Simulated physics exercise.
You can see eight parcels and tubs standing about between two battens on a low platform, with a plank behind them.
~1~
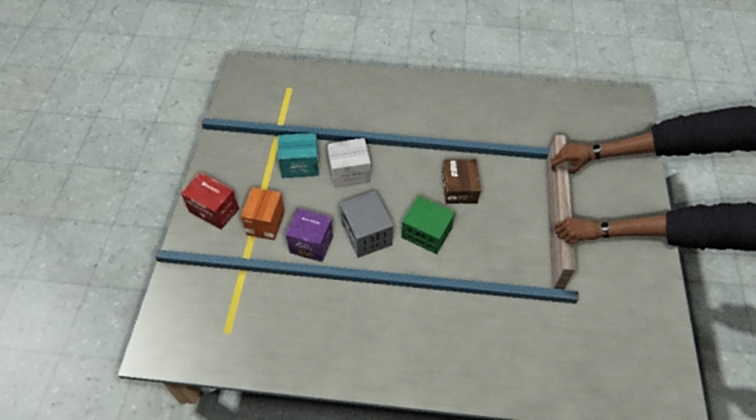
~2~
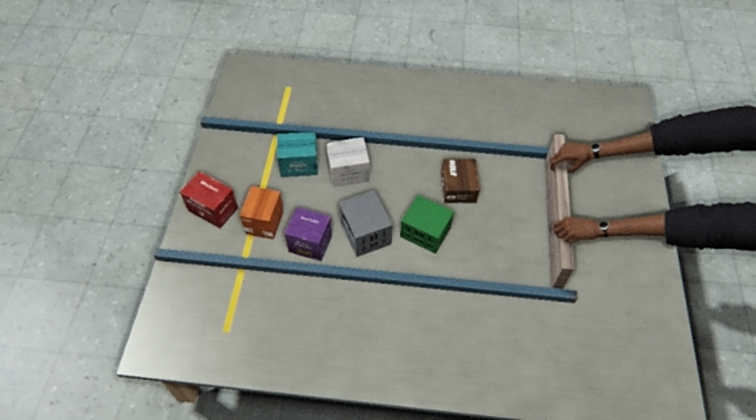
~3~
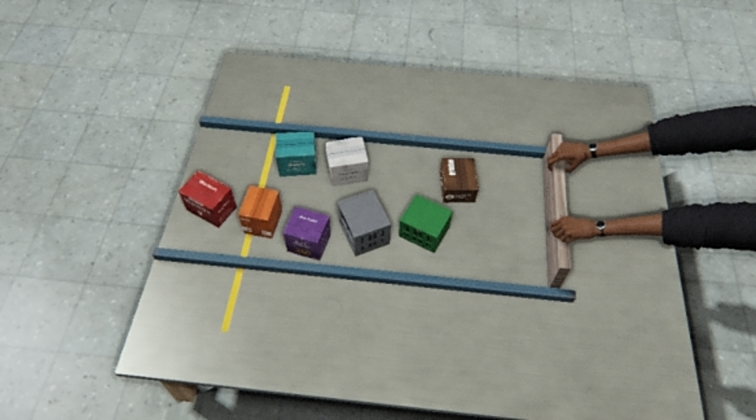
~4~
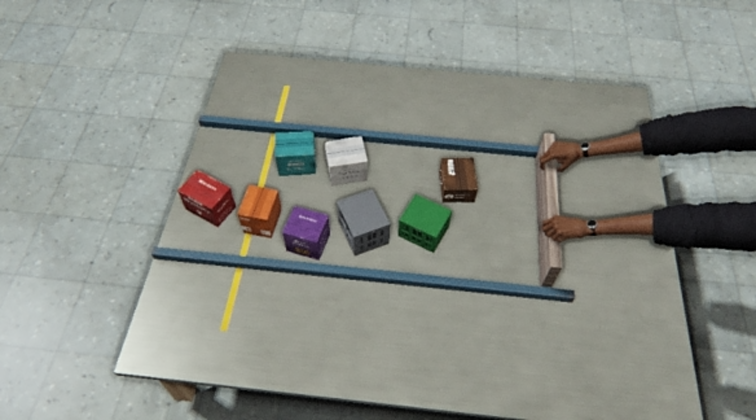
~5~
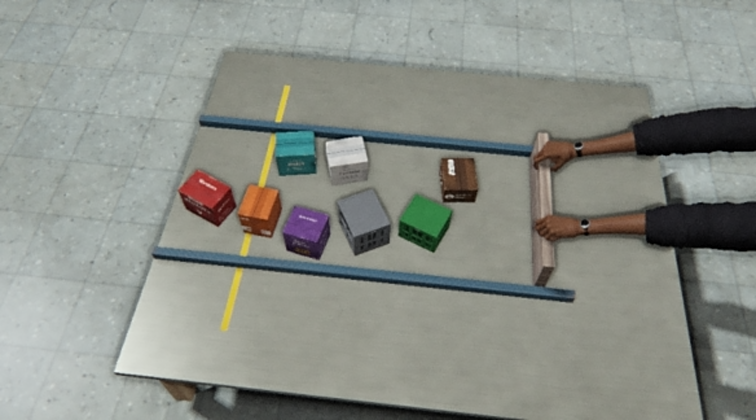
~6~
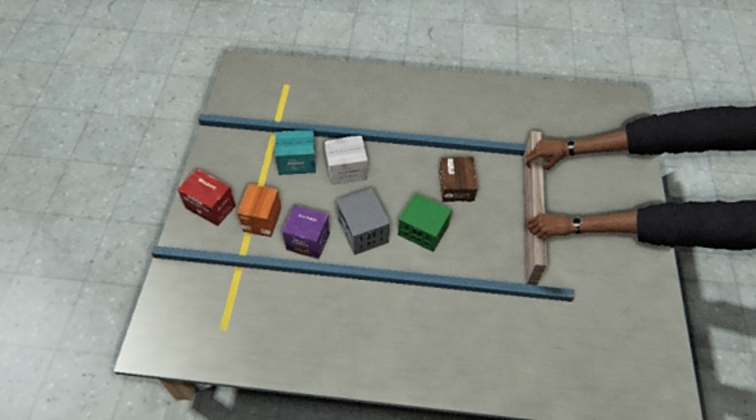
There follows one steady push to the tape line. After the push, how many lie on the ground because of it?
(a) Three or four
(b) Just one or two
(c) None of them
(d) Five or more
a.
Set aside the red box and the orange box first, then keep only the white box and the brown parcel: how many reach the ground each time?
First 2, then 3.
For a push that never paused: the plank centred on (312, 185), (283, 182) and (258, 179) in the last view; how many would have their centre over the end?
1, 1, 4.
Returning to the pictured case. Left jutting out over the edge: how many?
Answer: 0.
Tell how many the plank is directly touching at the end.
The number is 2.
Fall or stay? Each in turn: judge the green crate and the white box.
The green crate: Remains. The white box: Remains.
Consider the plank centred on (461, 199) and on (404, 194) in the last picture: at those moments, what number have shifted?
So 1, and at the other place 4.
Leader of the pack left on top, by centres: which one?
The grey crate is the one.
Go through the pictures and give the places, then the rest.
The first picture shows red box (211, 201); orange box (264, 214); turquoise parcel (299, 156); plank (559, 210); tape (262, 195).
The second picture shows orange box (263, 213); white box (348, 162).
The third picture shows turquoise parcel (296, 154); plank (556, 209).
The fourth picture shows red box (208, 199); purple box (307, 234).
The fifth picture shows orange box (261, 212); brown parcel (458, 180).
The sixth picture shows red box (207, 198); orange box (260, 211); turquoise parcel (296, 153); plank (534, 206); tape (259, 192).
Soon after, none off yet; red box at rest near (207, 198); orange box at rest near (260, 211); turquoise parcel at rest near (296, 153).
Then, none off yet; red box at rest near (207, 198); orange box moved a little near (245, 207); turquoise parcel moved a little near (290, 151).
Further on, none off yet; red box tipped a little near (164, 175); orange box moved well along near (188, 196); turquoise parcel moved well along near (229, 143).
By the end, the number that fall off is three or four; fallen, purple box, turquoise parcel, orange box and red box.
